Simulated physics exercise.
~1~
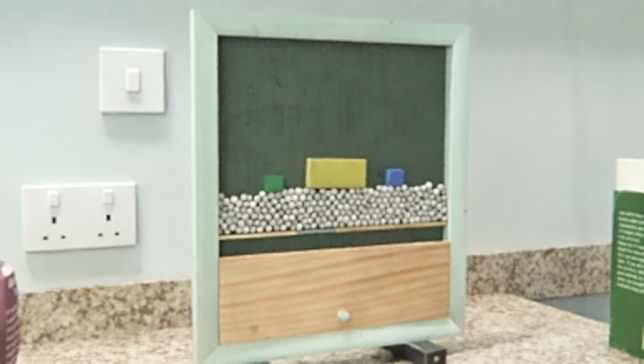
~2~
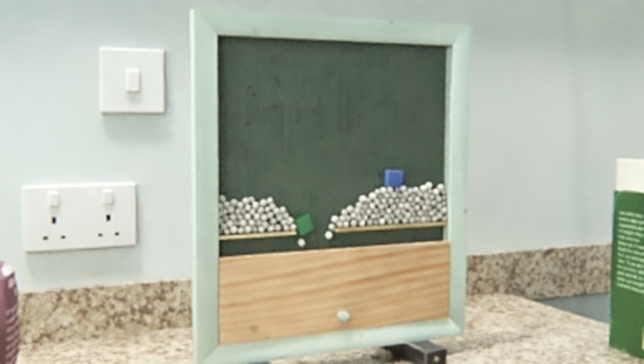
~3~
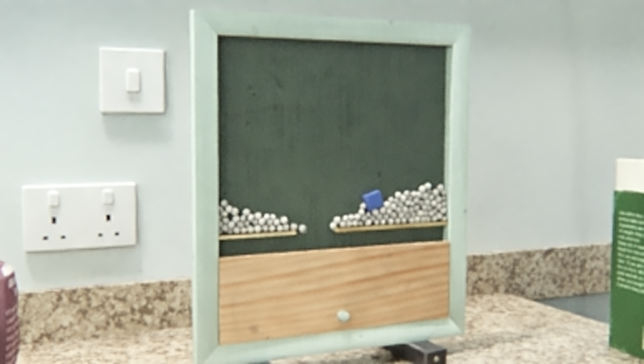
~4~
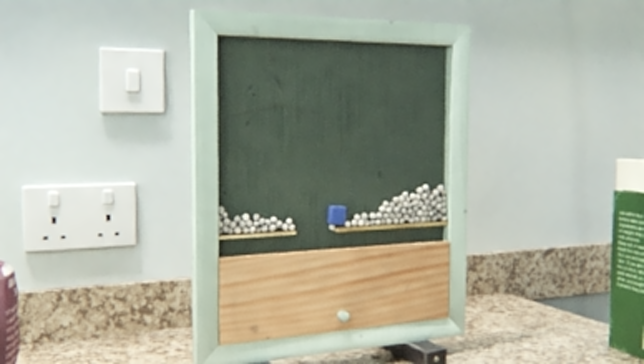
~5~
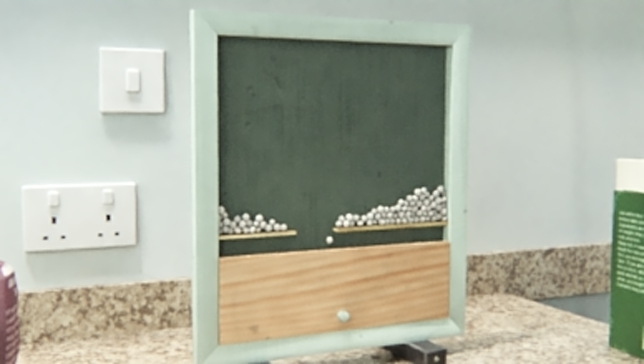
On a speckled countertop, a framed panel held small white balls topped by green, yellow and blue blocks; a gap opened, the yellow block vanished, the green one tipped in, then the blue slid down and disappeared, leaving two sloping piles.
